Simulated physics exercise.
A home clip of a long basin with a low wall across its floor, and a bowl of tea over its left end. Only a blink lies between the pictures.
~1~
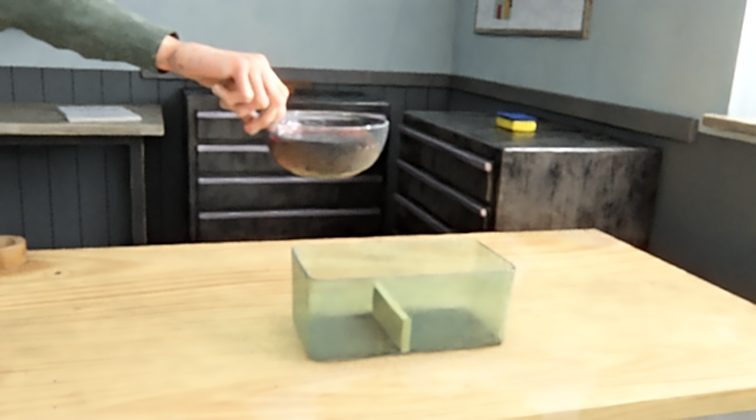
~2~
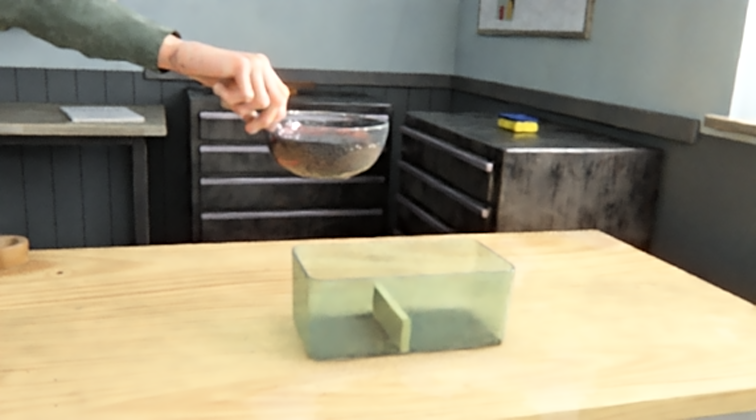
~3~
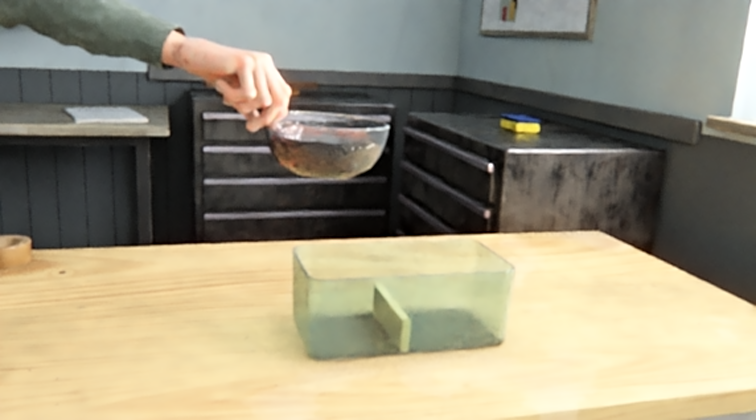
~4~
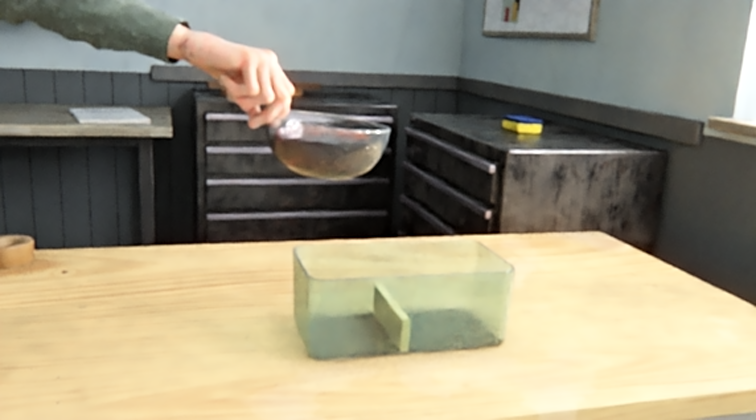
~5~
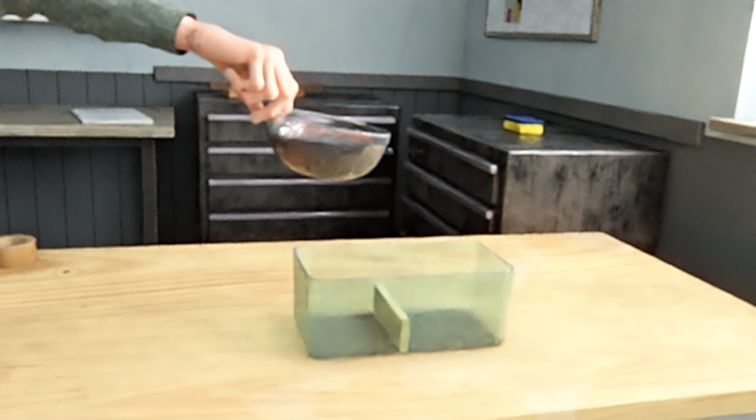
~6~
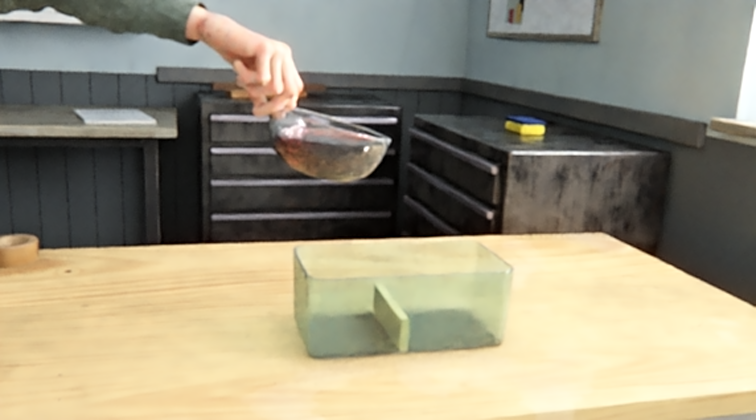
A hand slowly tilts a clear bowl of tea rightward above a long, low-walled basin.
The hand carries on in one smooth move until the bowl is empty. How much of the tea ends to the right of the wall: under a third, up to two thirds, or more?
In the end more than two thirds is right of the wall.
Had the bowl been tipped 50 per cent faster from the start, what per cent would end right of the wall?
Near 65 %.
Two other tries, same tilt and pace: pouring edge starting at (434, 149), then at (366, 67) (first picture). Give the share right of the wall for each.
In turn 95 and 65 in a hundred.
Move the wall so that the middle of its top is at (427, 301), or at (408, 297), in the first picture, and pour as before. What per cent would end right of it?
Near 20 % and 55 %.
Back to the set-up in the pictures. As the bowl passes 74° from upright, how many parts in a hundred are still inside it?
Roughly 35 in a hundred.
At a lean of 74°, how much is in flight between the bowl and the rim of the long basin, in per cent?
Near 50 %.
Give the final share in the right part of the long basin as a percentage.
Near 75 %.
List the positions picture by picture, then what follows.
In the first picture, tilt 0°; pouring edge (384, 122); surface from (267, 135) to (379, 136); the long basin's rim runs from (300, 264) to (496, 254); the wall's top is at (391, 301).
In the second picture, tilt 1°; pouring edge (384, 123); surface from (267, 135) to (379, 136).
In the third picture, tilt 2°; pouring edge (385, 125); surface from (269, 135) to (379, 138).
In the fourth picture, tilt 5°; pouring edge (386, 129); surface from (269, 134) to (380, 140).
In the fifth picture, tilt 9°; pouring edge (386, 134); surface from (271, 134) to (380, 141).
In the sixth picture, tilt 14°; pouring edge (386, 139); surface from (272, 134) to (382, 141).
A moment on, the bowl is tipped part way and 37 per cent is still to pour, 0 is left of the wall and 16 right of it.
Next, the bowl is tipped right over and 1 per cent is still to pour, 16 is left of the wall and 75 right of it.
Then the bowl is tipped right over and 0 per cent is still to pour, 24 is left of the wall and 75 right of it.
Later the bowl is tipped right over and 0 per cent is still to pour, 24 is left of the wall and 75 right of it.
Finally, 24 per cent lies left of the wall, 75 right of it and 1 outside.
